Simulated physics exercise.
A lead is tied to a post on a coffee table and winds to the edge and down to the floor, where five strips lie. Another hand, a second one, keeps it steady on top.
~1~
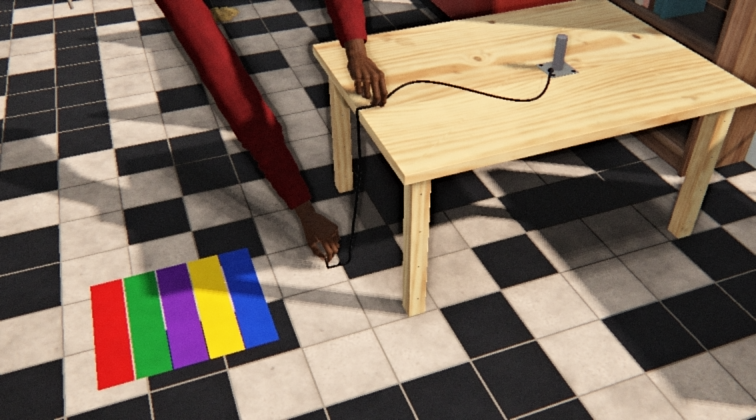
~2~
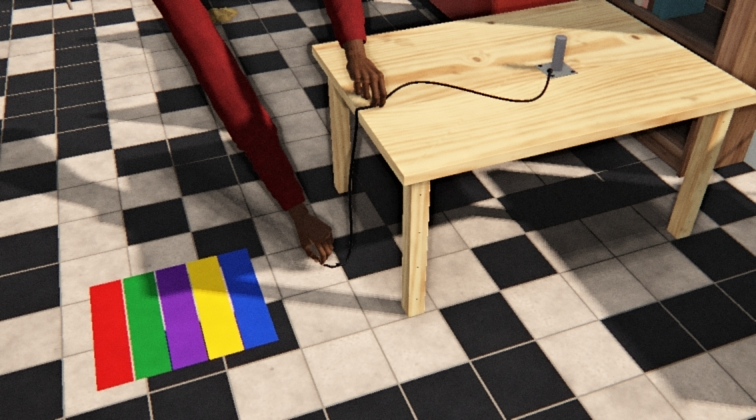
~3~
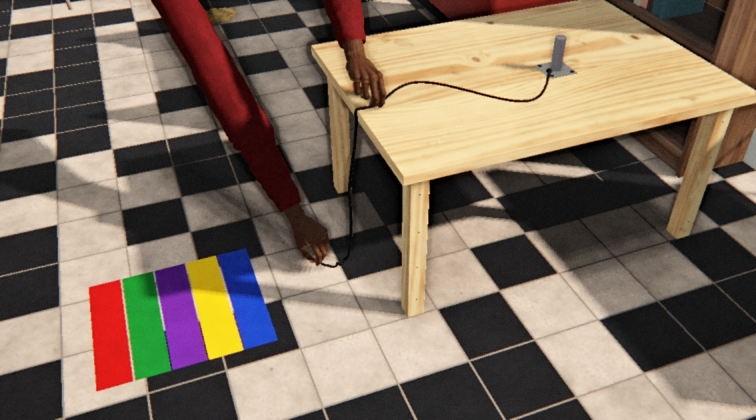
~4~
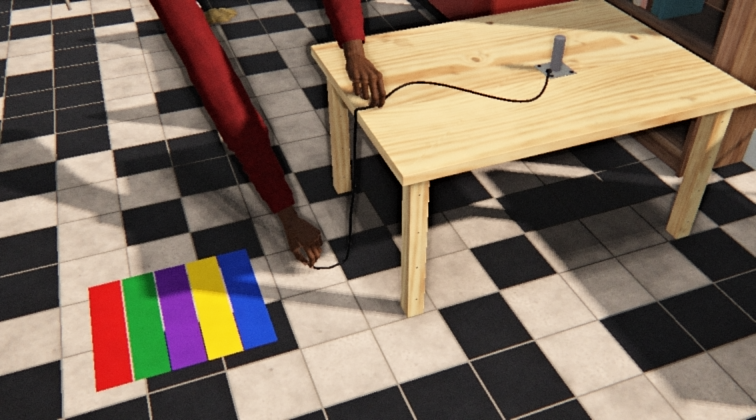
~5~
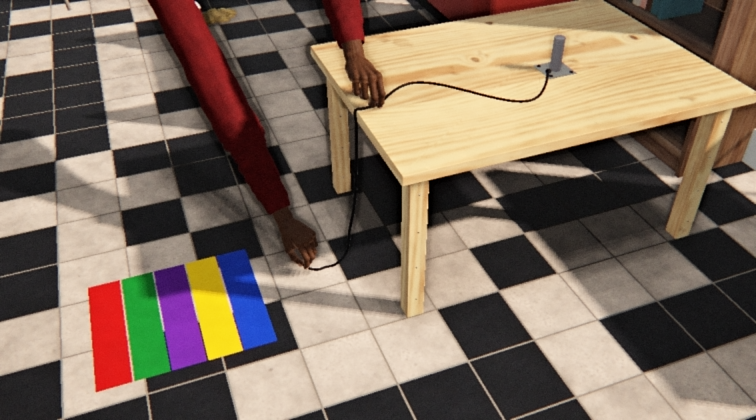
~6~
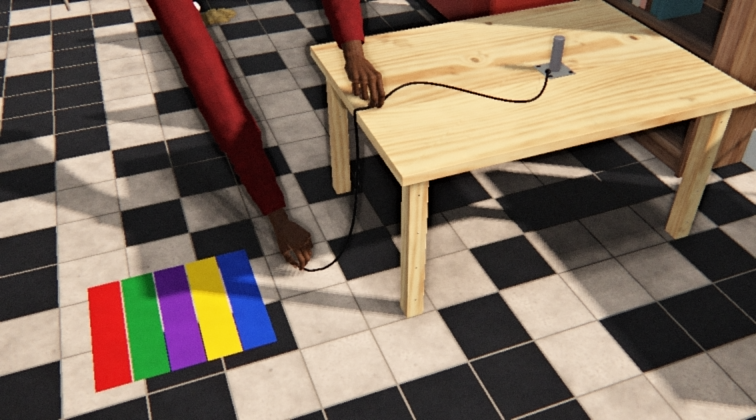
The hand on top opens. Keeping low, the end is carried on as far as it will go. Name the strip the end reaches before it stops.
Green.
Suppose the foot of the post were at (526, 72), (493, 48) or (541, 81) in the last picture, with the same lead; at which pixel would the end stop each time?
About (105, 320), (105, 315) and (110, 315).
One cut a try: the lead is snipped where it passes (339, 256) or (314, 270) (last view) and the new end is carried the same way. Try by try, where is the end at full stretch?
Case by case: Roughly (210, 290), then roughly (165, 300).
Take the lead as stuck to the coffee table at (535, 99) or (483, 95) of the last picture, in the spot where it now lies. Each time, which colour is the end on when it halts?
In order: Purple, then purple.
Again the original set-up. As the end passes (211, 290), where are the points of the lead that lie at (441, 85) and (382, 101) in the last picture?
You'll find one close to (403, 100) and the other close to (350, 139).
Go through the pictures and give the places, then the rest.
End (326, 259); blue (257, 325); yellow (222, 335); purple (187, 344); green (152, 354); red (114, 365), in the first picture.
End (320, 261); lead through (545, 88) (485, 95) (412, 83) (357, 116) (350, 183) (351, 243), in the second picture.
End (315, 262), in the third picture.
End (309, 264); lead through (544, 88) (484, 95) (411, 83) (356, 116) (354, 182) (350, 243), in the fourth picture.
End (304, 265), in the fifth picture.
End (299, 267); lead through (544, 89) (483, 96) (410, 84) (356, 116) (357, 182) (346, 244), in the sixth picture.
Soon after, end near (211, 290); over yellow.
Then, end near (166, 301); over purple.
At full stretch, end near (139, 308); over green. It gets as far as the green strip.
